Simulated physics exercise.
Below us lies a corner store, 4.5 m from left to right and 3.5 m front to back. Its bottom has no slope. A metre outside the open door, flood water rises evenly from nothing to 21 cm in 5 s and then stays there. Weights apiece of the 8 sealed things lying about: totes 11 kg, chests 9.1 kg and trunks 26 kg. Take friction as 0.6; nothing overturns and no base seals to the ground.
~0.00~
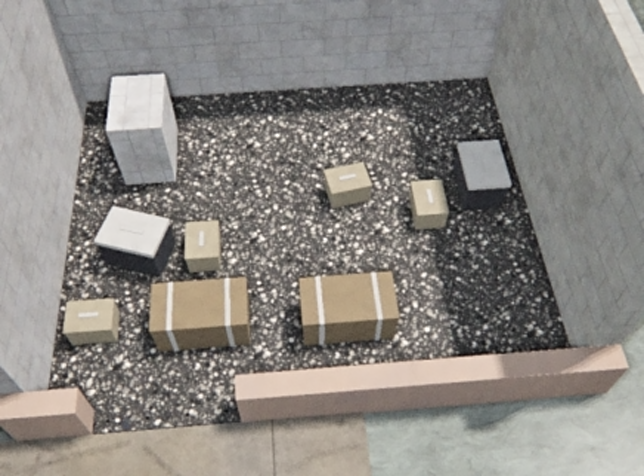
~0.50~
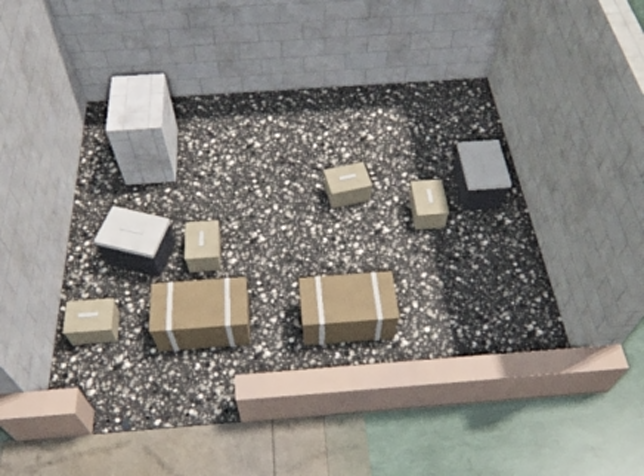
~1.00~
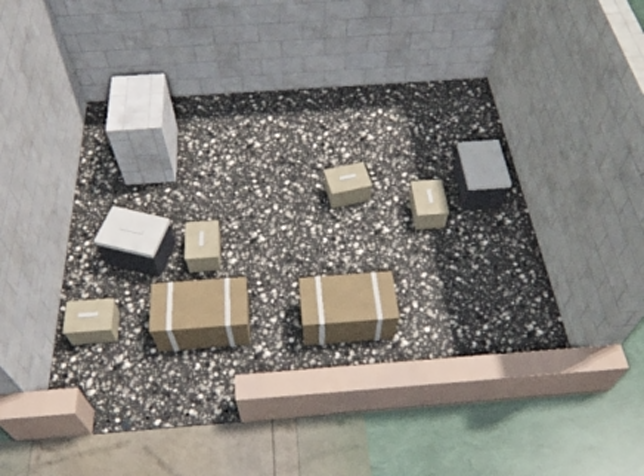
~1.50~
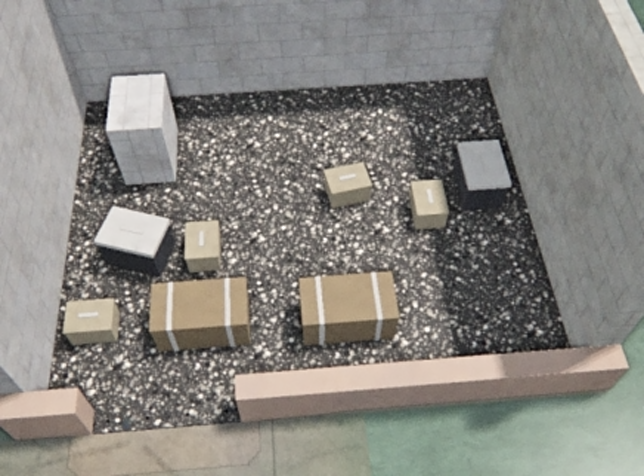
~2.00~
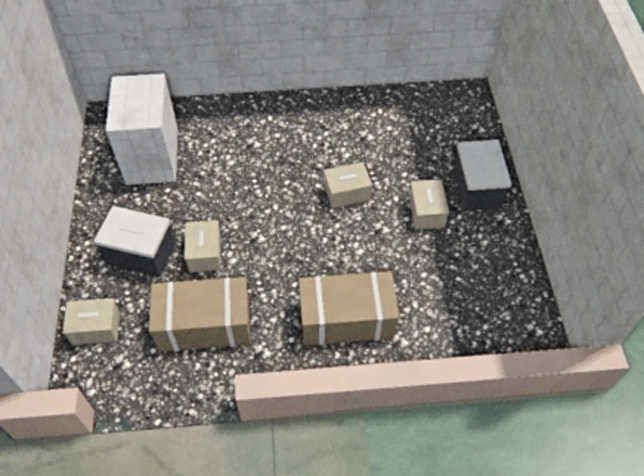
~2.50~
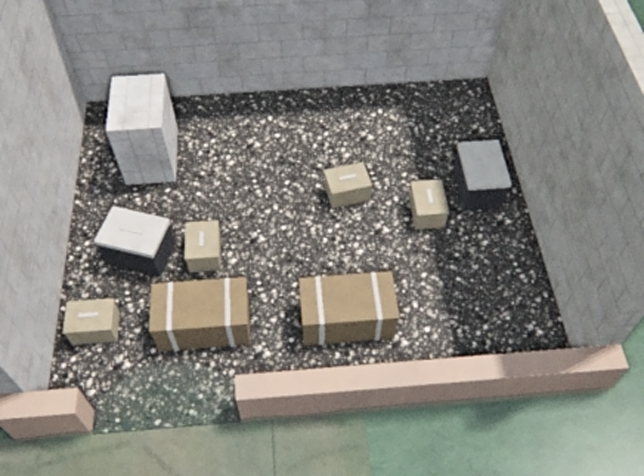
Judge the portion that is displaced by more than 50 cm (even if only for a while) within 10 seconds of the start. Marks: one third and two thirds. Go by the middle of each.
It is from one to two thirds.
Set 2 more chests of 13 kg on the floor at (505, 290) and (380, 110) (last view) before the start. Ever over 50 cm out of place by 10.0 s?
In that order: Less, more.
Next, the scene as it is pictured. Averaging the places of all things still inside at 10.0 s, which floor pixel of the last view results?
Near (359, 171).
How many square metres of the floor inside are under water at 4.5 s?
Roughly 3.0 m2.
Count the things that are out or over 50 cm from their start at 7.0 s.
I count 4.
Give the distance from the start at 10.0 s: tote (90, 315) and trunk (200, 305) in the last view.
In turn: 350 cm, 250 cm.
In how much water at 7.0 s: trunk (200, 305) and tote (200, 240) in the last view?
About 7 and 5 cm.
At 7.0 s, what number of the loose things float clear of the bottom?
I count 1.
After 3.5 s 0 of 8 are over 50 cm from their spots; 0 afloat.
After 4.5 s 0 of 8 are over 50 cm from their spots; 0 afloat.
After 7.0 s 4 of 8 are over 50 cm from their spots; 1 afloat.
After 10.0 s 4 of 8 are over 50 cm from their spots, and 4 have been at some point; 4 afloat.
